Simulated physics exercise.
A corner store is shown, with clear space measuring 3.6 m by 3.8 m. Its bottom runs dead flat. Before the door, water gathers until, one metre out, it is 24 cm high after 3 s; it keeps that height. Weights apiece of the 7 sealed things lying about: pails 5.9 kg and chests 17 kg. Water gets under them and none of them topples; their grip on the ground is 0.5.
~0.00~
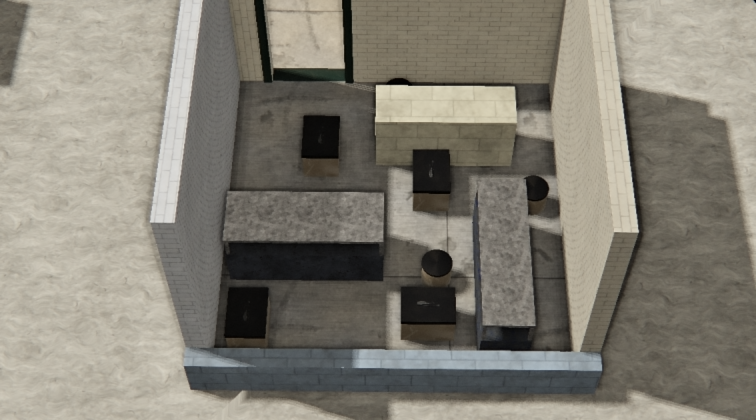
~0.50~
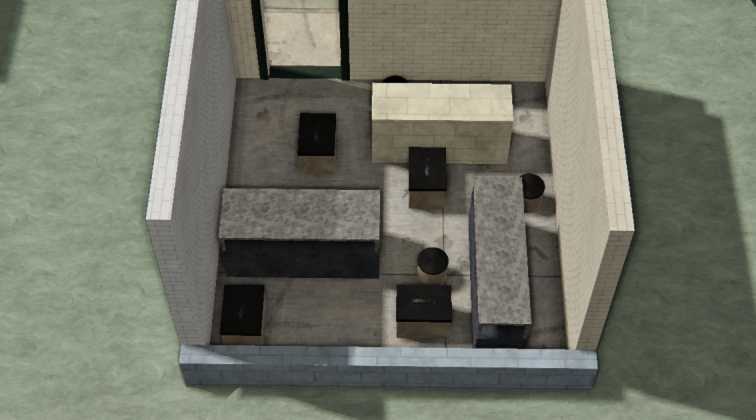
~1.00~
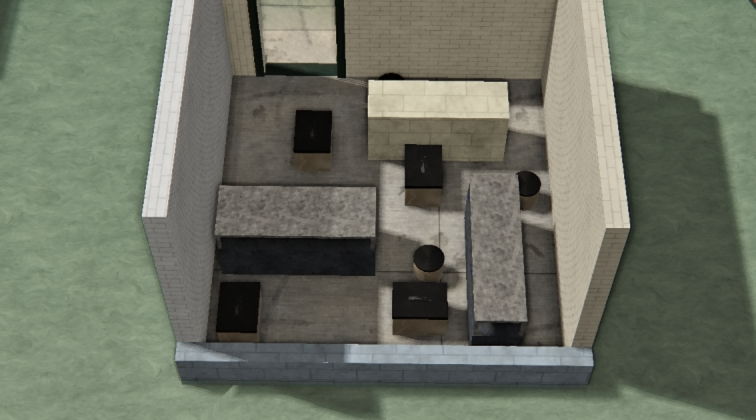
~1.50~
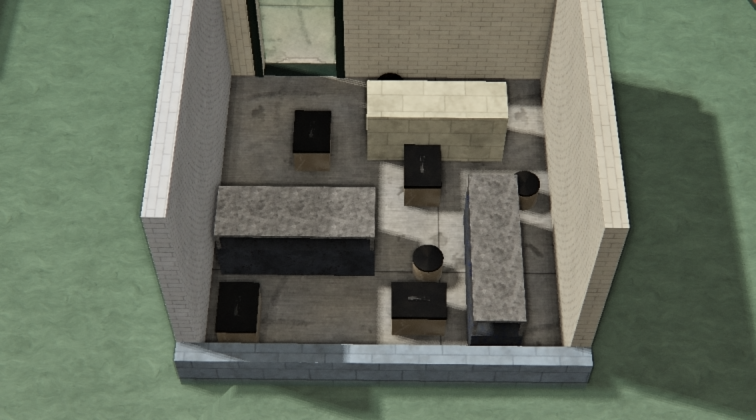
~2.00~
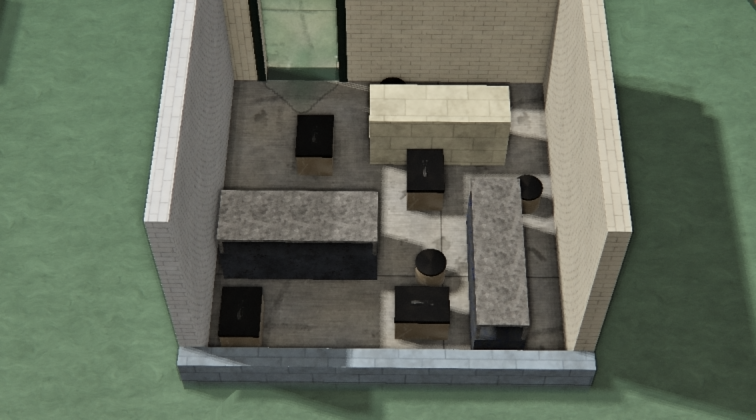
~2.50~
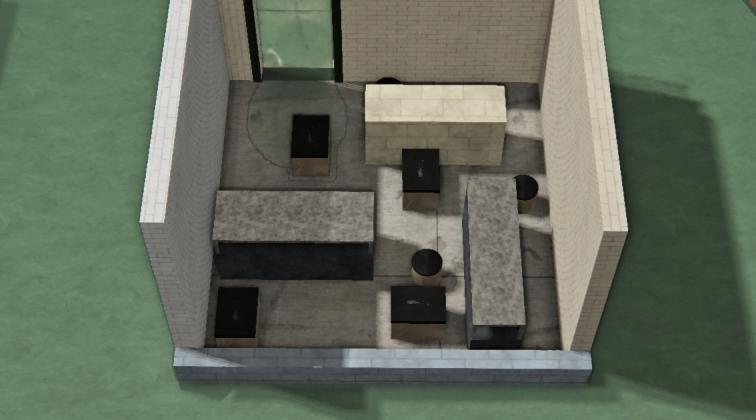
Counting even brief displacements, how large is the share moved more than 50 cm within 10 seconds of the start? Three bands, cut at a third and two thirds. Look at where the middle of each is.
Going by this, the fraction will be in the middle third.
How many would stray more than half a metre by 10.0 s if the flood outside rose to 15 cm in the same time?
0.
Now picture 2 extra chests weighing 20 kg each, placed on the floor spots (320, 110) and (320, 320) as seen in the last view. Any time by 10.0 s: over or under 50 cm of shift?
Well, the first one tops the mark, and the second stays under the mark.
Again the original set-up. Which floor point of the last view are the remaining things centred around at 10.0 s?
(400, 253).
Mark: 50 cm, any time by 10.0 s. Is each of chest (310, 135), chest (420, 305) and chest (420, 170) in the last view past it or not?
Taking them in that order, the first is beyond the limit, the second beyond the limit and the third beyond the limit.
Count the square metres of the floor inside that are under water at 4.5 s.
5.5 m2.
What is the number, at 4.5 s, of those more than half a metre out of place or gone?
Answer: 1.
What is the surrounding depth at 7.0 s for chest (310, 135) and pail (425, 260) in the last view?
About 9 and 6 cm.
After 3.5 s 0 of 7 are over 50 cm from their spots; 0 afloat.
After 4.5 s 1 of 7 are over 50 cm from their spots; 1 afloat.
After 7.0 s 2 of 7 are over 50 cm from their spots; 1 afloat.
After 10.0 s 4 of 7 are over 50 cm from their spots, and 4 have been at some point; 5 afloat.
